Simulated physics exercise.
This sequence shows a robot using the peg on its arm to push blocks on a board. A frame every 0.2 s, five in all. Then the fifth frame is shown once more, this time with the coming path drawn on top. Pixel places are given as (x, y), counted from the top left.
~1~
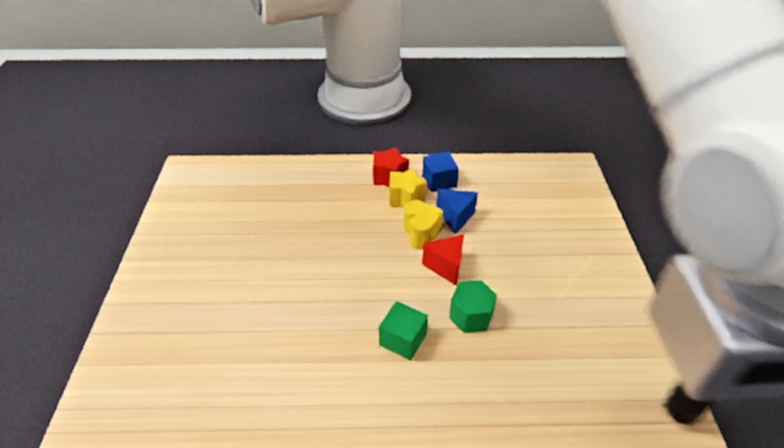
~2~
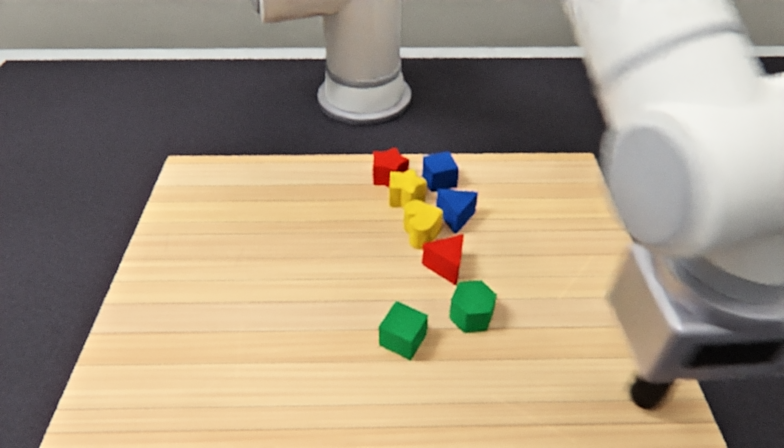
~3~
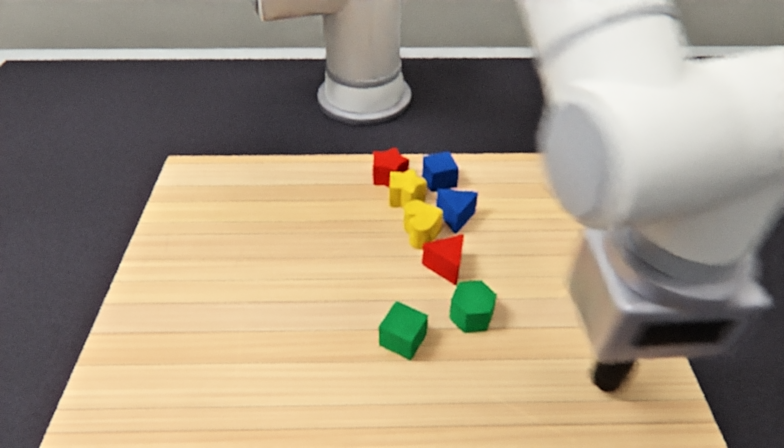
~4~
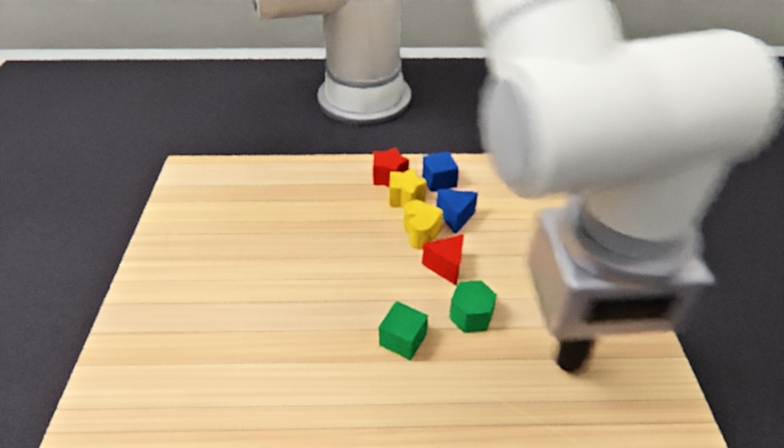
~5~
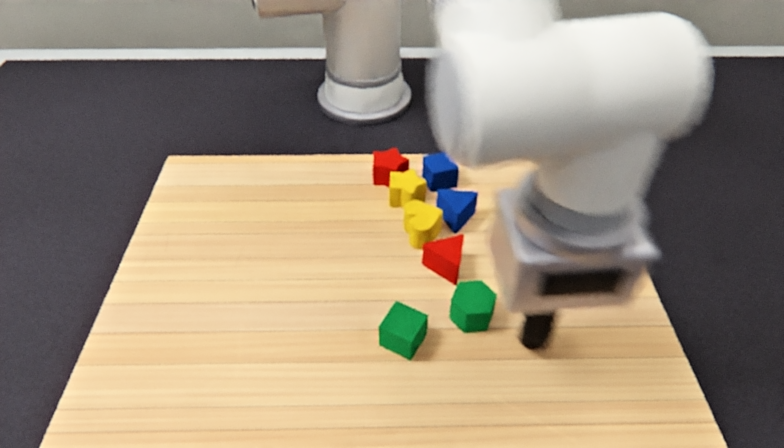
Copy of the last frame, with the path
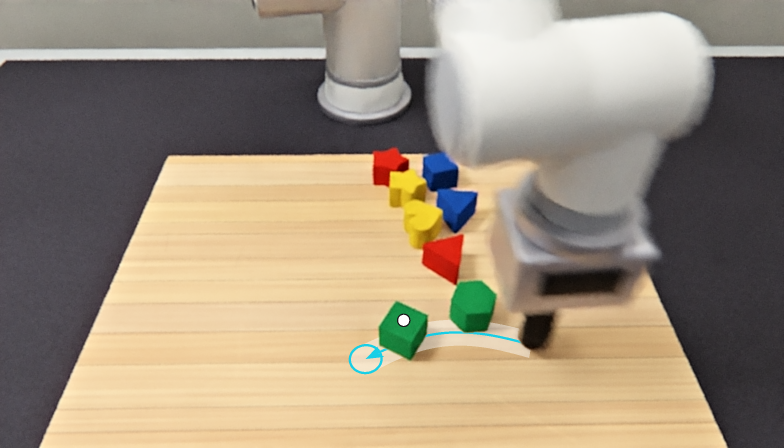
The clip opens on a wooden board scattered with red, yellow, blue and green blocks, with a robot arm at the lower right. The arm moves steadily left and slightly up, bringing its dark peg near the green hexagon's right side, while all the blocks stay still.
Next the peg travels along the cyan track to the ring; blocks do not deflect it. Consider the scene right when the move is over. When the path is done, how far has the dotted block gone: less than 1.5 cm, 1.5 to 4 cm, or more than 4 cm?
Goes over 4 cm.
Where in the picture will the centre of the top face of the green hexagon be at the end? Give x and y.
In the picture, that point is around (449, 284).
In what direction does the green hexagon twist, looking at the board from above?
The sense of turning is clockwise.
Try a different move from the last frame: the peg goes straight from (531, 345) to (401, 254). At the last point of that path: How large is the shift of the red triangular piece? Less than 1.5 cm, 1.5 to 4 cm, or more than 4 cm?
The move is long, over 4 cm.
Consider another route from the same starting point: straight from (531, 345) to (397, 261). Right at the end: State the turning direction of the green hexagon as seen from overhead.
Counterclockwise rotation.
The drawn path runs from (531, 345) by way of (474, 333) and (418, 338) to (366, 359); the dot is on the green square block.
On the path given first. One third of the way, peg at (474, 327); green hexagon at (458, 287), turned 35° clockwise.
Two thirds of the way, peg at (418, 331); green square block at (379, 326); green hexagon at (449, 284), turned 60° clockwise.
At the end, peg at (365, 353); green square block at (321, 343); red triangular piece not moved; green hexagon at (449, 284), turned 60° clockwise.
